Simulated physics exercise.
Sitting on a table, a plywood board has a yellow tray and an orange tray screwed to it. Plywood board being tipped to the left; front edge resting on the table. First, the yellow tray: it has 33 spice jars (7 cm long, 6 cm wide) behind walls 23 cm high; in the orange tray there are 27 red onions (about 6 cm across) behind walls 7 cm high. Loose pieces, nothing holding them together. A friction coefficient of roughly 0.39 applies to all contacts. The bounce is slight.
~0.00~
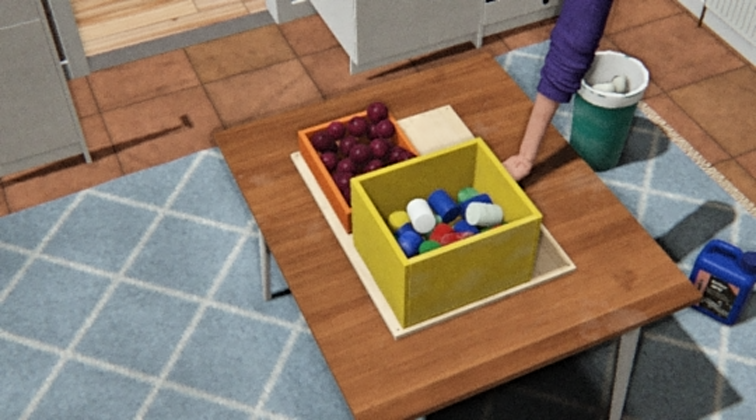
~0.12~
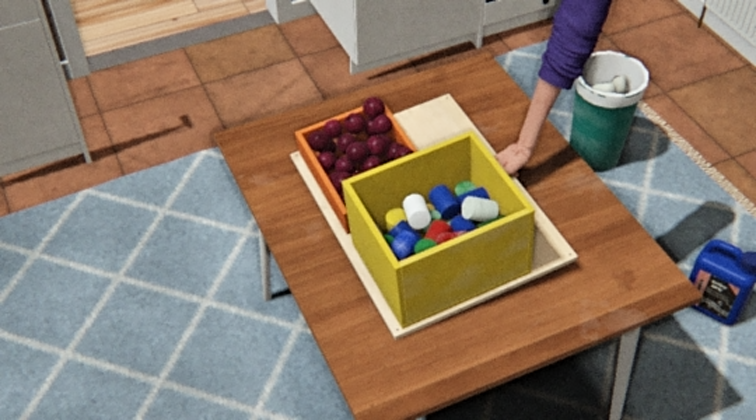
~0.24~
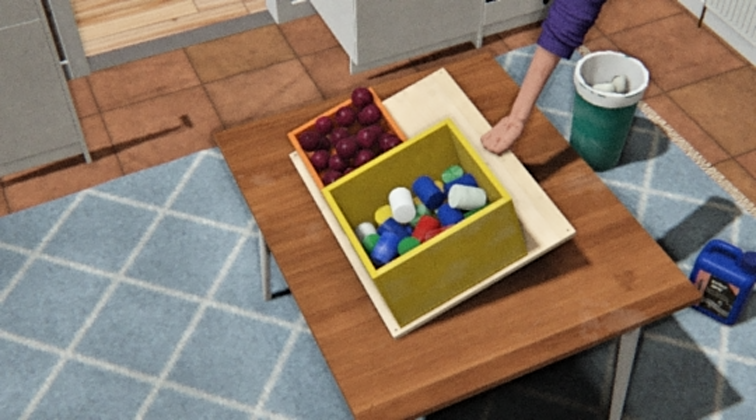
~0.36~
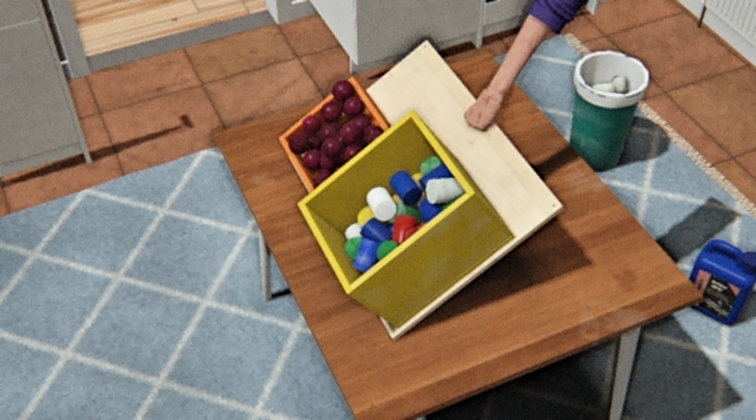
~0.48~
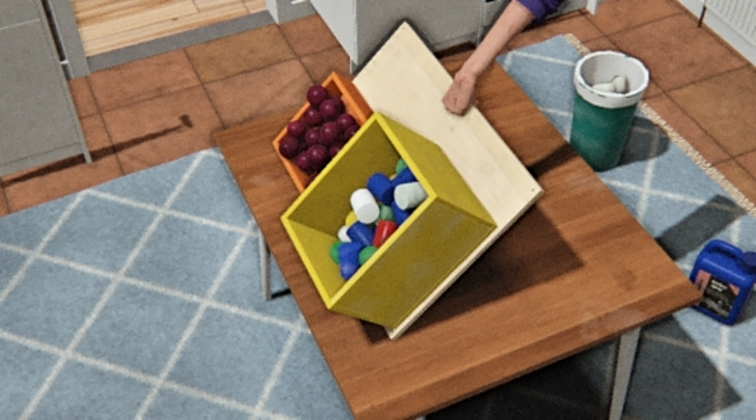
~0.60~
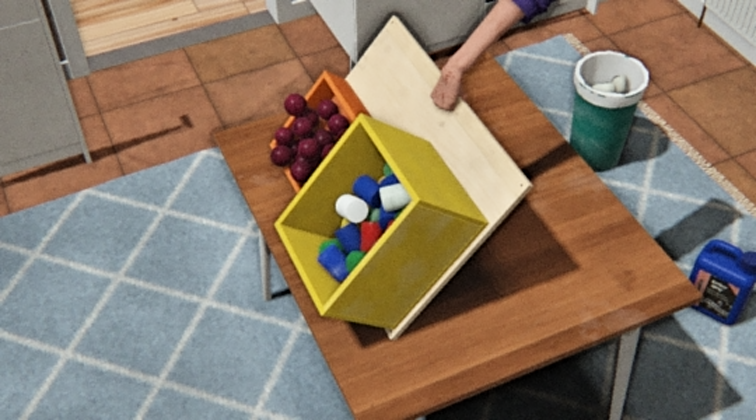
A pale plywood board on a brown wooden table, seen from above at an angle in a tiled room with a blue patterned rug, is tilted by a purple-sleeved arm. It carries an orange tray of dark red onions behind a larger yellow tray of colourful jars, with a green bin at right. The hand raises the board's right side steadily, leaning both trays steeply left, while the camera stays still.
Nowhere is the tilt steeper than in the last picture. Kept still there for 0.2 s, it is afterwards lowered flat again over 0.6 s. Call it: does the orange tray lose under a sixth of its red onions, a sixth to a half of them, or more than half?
It loses a sixth to a half of them.
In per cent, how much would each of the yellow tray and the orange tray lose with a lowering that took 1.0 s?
In that case yellow tray 0, orange tray 30 per cent.
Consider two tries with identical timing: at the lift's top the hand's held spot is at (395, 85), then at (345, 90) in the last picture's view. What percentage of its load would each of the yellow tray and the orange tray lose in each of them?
Yellow tray: 10 %, then 40 %; orange tray: 40 %, then 80 %.
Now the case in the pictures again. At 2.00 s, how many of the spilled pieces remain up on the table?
Piece count: Roughly 3.
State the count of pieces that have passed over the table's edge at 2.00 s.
Estimated number of pieces: About 8.
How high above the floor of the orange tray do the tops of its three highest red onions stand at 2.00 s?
About 7 cm.
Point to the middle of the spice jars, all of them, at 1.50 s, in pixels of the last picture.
At about (429, 254).
After 0.82 s, tilt 49°; 0 of 33 out of the yellow tray and 7 of 27 out of the orange tray.
After 1.10 s, tilt 24°; 0 of 33 out of the yellow tray and 10 of 27 out of the orange tray.
After 1.50 s, tilt 0°; 0 of 33 out of the yellow tray and 10 of 27 out of the orange tray.
Outcome (at 2.00 s), 0 of 33 out of the yellow tray and 10 of 27 out of the orange tray. Asked share, 10 of 27, 37 per cent.
